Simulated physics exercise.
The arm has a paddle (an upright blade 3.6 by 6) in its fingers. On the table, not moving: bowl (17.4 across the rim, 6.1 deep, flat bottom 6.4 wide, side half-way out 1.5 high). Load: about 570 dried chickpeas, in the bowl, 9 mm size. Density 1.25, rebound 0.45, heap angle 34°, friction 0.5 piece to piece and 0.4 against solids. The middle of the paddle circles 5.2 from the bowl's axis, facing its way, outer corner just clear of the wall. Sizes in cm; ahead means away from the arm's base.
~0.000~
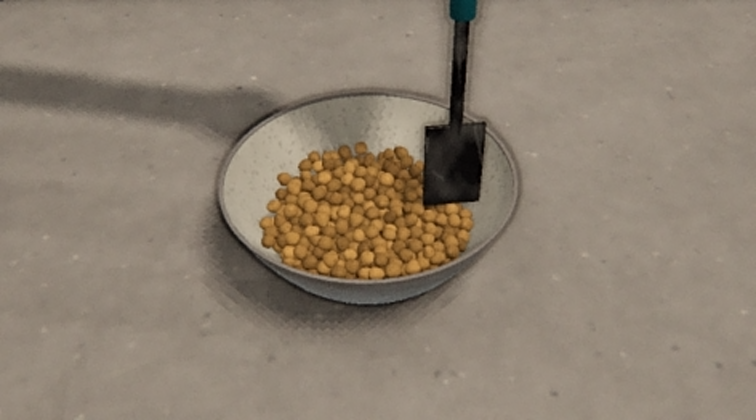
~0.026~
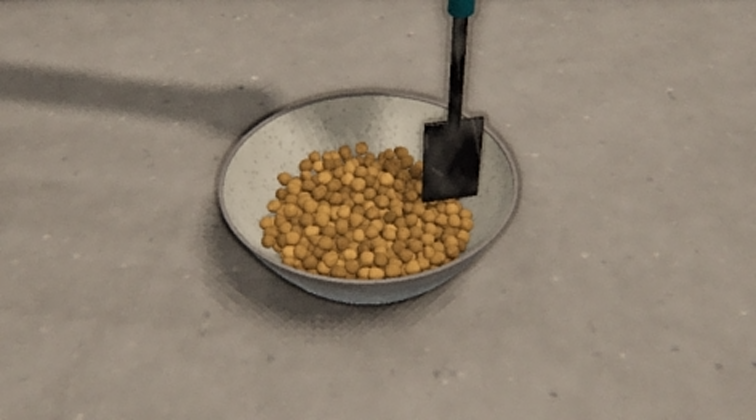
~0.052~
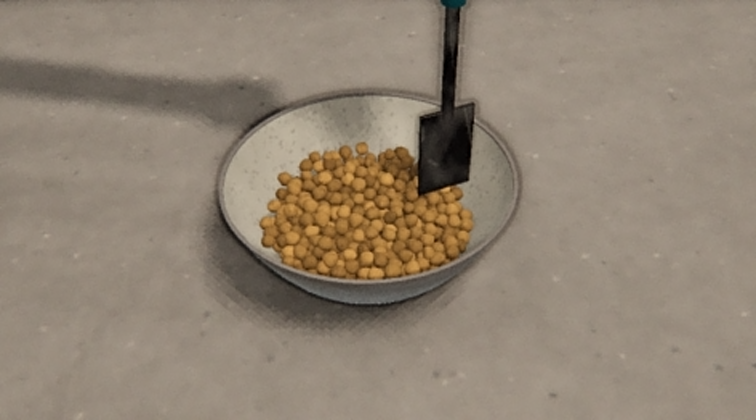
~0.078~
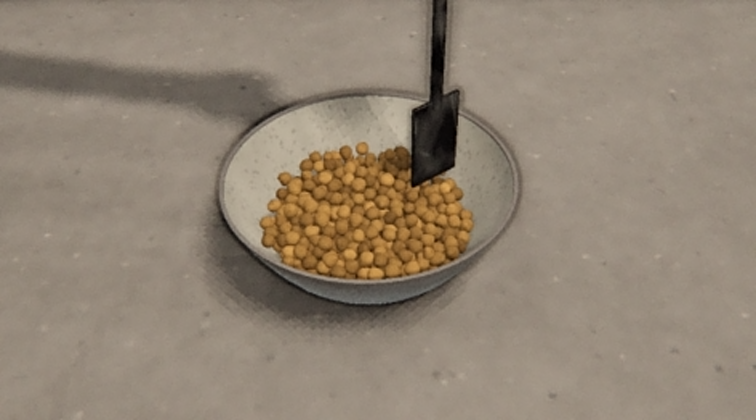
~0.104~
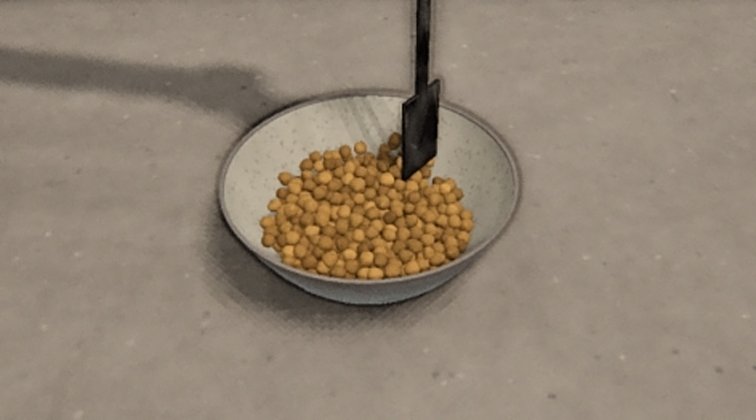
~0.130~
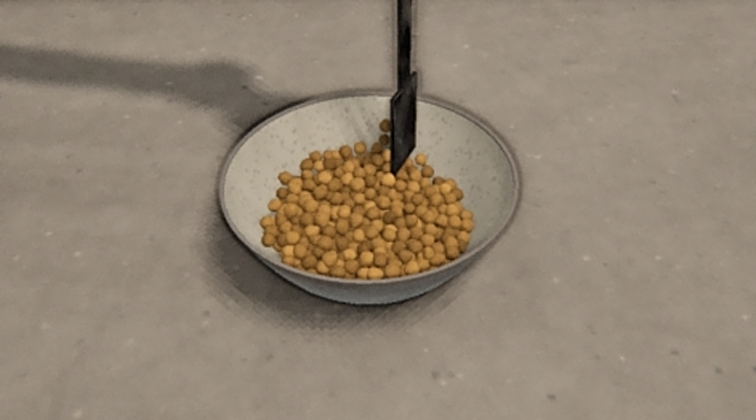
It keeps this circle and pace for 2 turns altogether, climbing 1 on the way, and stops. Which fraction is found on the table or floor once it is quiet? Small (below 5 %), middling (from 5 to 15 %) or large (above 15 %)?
On the table or floor the share is small, below 5 %.
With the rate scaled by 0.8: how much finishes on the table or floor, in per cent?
About 0 per cent.
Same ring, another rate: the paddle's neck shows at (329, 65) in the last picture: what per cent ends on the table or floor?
About 10 per cent.
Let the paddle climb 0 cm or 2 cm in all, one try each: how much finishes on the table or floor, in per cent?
About 10 and 0 per cent.
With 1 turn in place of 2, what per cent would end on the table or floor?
In that case some 0 per cent.
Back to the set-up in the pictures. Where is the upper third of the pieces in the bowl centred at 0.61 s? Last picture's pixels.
Around (391, 224).
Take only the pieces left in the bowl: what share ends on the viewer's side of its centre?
Some 50 per cent.
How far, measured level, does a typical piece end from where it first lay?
Roughly 0 cm.
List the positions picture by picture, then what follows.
In the first picture, paddle neck at (457, 103), 0° round; upper third of the load around (361, 212), from x 265 to 465, top at y 150; 573 in the bowl.
In the second picture, paddle neck at (456, 99), 5° round; upper third of the load around (361, 212), from x 265 to 465, top at y 150.
In the third picture, paddle neck at (449, 89), 17° round; upper third of the load around (362, 212), from x 265 to 465, top at y 150.
In the fourth picture, paddle neck at (437, 79), 31° round; upper third of the load around (362, 212), from x 265 to 465, top at y 150.
In the fifth picture, paddle neck at (422, 70), 45° round; upper third of the load around (361, 212), from x 265 to 465, top at y 140.
In the sixth picture, paddle neck at (404, 64), 59° round; upper third of the load around (359, 212), from x 265 to 465, top at y 125; 573 in the bowl.
By 0.61 s, 319° round, highest piece 7 above the table; 568 in the bowl, 2 on the table or floor, 3 in flight or on the tool.
By 1.09 s, 219° round, highest piece 6 above the table; 564 in the bowl, 8 on the table or floor, 1 in flight or on the tool.
By 1.53 s, 0° round, highest piece 4 above the table; 564 in the bowl, 9 on the table or floor.
By 2.23 s, 0° round, highest piece 4 above the table; 564 in the bowl, 9 on the table or floor.
Final count, 564 in the bowl, 9 on the table or floor. That is 2 % on the table or floor.
